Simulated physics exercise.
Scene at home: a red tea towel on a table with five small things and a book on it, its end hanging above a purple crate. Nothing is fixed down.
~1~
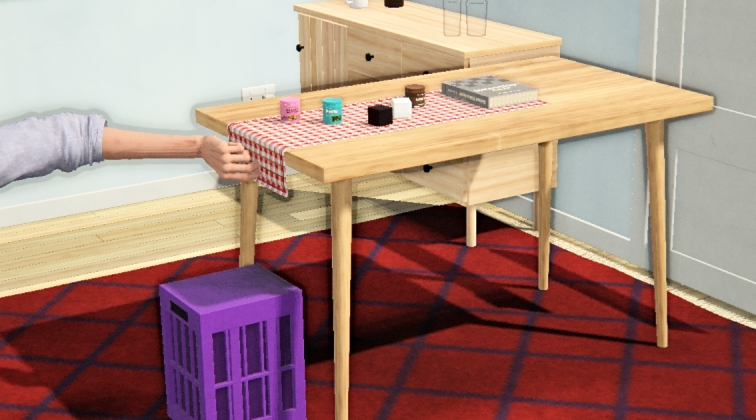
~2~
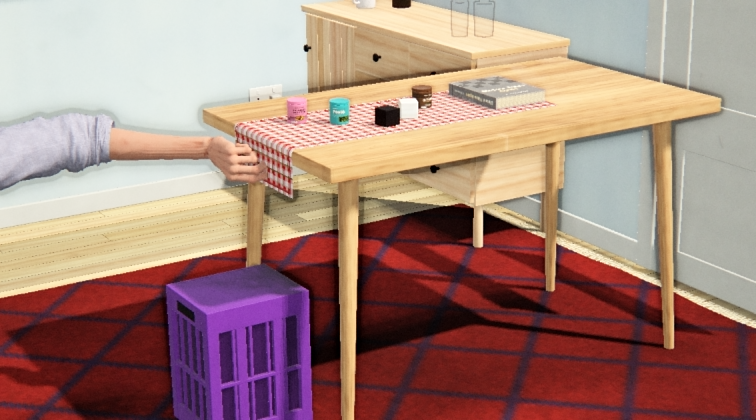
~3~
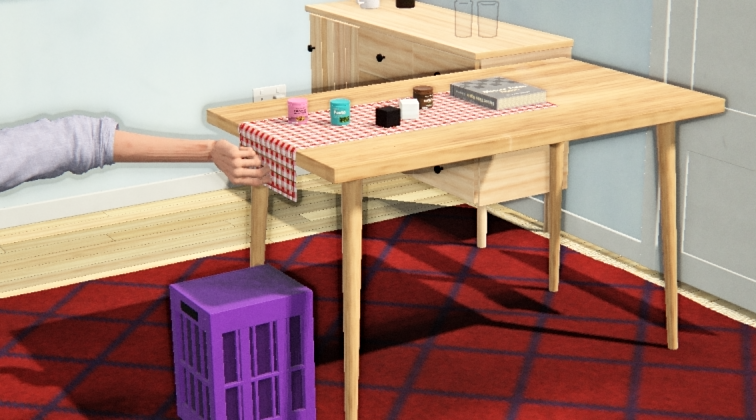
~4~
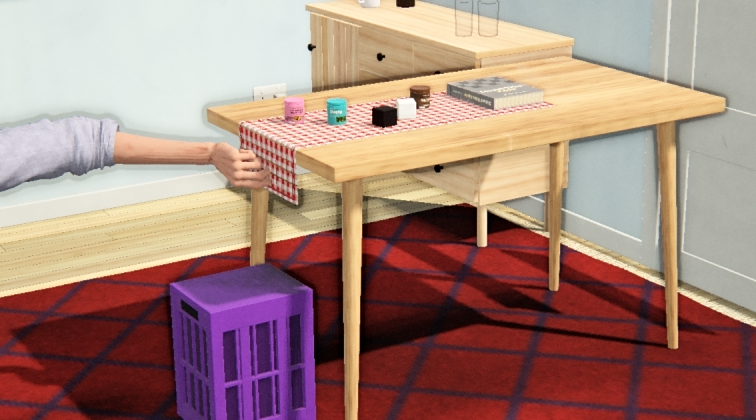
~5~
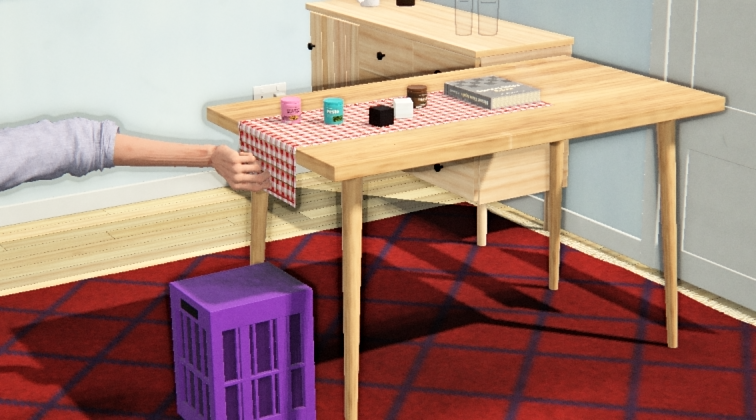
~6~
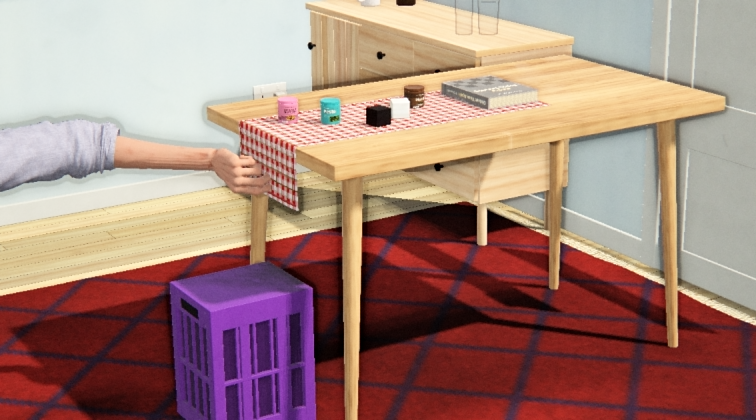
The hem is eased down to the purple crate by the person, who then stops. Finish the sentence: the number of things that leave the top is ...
It is two.
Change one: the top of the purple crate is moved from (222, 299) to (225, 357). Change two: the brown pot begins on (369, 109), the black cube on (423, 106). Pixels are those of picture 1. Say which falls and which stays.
The brown pot drops off; the black cube does not fall.
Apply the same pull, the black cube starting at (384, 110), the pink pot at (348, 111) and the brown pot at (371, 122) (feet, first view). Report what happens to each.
The black cube will stay where it is, the pink pot will stay where it is, the brown pot will stay where it is.
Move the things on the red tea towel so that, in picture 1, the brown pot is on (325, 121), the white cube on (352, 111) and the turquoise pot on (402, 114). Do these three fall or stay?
First the brown pot: It ends off the top. Next the white cube: It is still up there. Last the turquoise pot: It is still up there.
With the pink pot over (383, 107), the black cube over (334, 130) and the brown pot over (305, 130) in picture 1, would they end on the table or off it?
So the pink pot stays aboard, the black cube leaves the top, and the brown pot leaves the top.
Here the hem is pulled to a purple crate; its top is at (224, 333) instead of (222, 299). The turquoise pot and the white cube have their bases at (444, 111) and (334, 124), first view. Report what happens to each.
The turquoise pot ends up still on top and the white cube ends up off the top.
Early on, hem near (268, 218); all still up.
Midway, hem near (268, 252); pink pot gone.
Near the end, hem on the crate; pink pot and turquoise pot gone.
Finally, hem on the crate; pink pot and turquoise pot gone. The table loses two.
